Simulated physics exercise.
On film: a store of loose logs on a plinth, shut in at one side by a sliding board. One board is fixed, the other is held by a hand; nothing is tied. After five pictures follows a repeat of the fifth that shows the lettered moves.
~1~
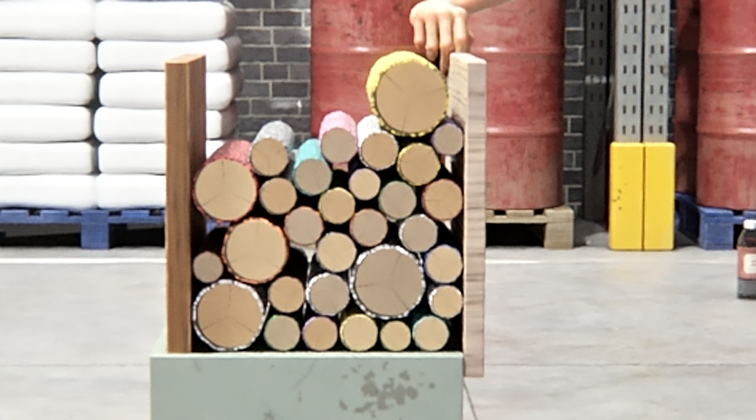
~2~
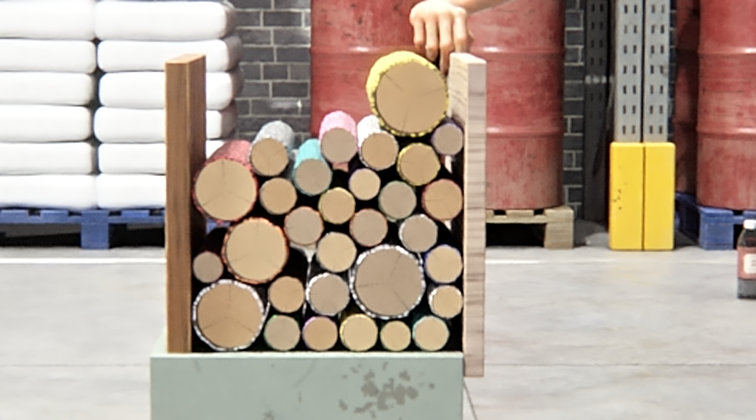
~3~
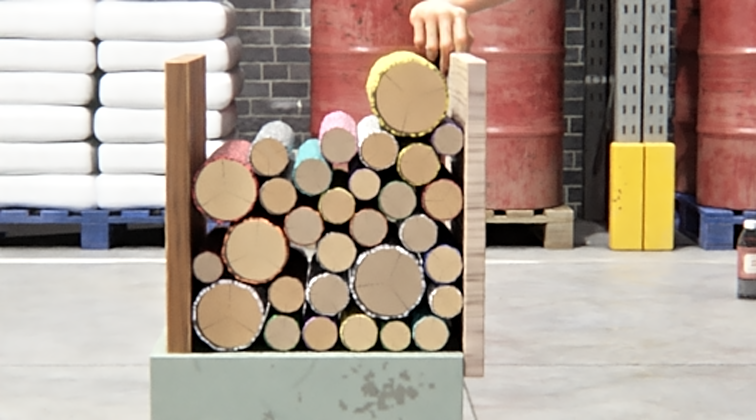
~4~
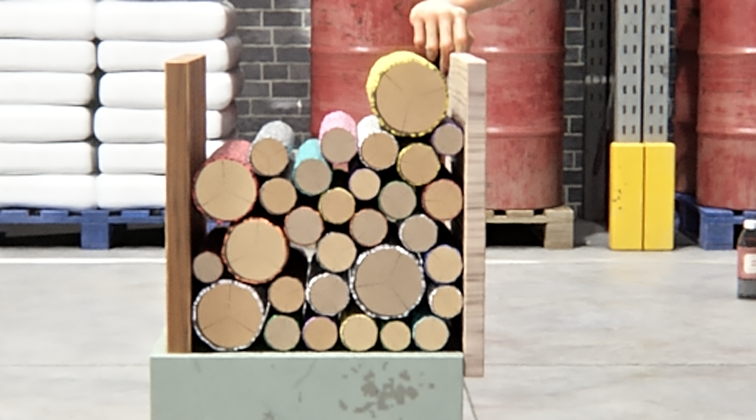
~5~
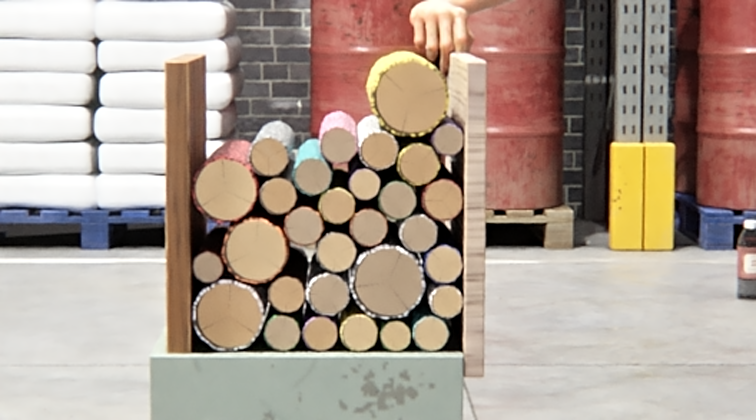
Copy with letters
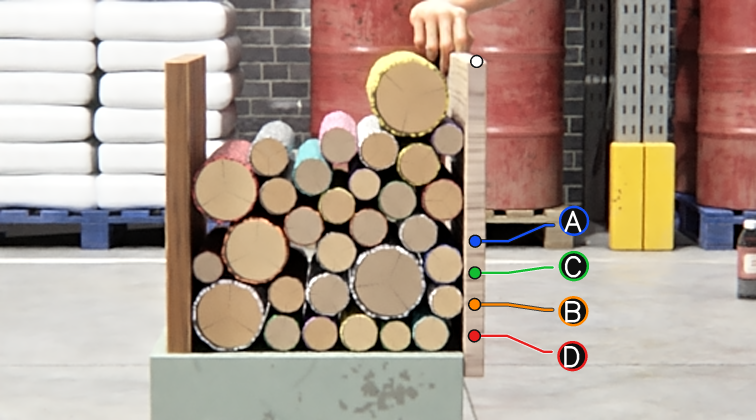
A hand resting at the top of the right board beside a yellow-rimmed log, the stacked logs staying still between two boards.
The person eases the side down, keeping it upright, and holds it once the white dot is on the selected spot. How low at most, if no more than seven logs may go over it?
Mark C is as low as it can go.
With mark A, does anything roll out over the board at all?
Yes.
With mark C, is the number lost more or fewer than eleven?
Fewer than eleven.
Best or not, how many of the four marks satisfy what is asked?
Two of the four.
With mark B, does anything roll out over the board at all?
Yes.
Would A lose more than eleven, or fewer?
At A, fewer than eleven.
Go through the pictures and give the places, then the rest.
The first frame shows a log (229, 316); a log (430, 333); a log (287, 295).
The second frame shows a log (287, 295); a log (369, 227).
The third frame shows a log (337, 206); a log (312, 176).
The fourth frame shows side board (464, 203); a log (229, 316).
The fifth frame shows a log (430, 333); a log (287, 295); a log (369, 227).
On the copy, A at (475, 241); B at (475, 305); C at (475, 273); D at (474, 336); the white dot at (477, 61).
On C. First, top of the board (466, 152).
Then, top of the board (465, 254).
Finally, top of the board (465, 272), about four out over the board.
By contrast, A two out over the board; B more than seven out over the board; D more than seven out over the board.
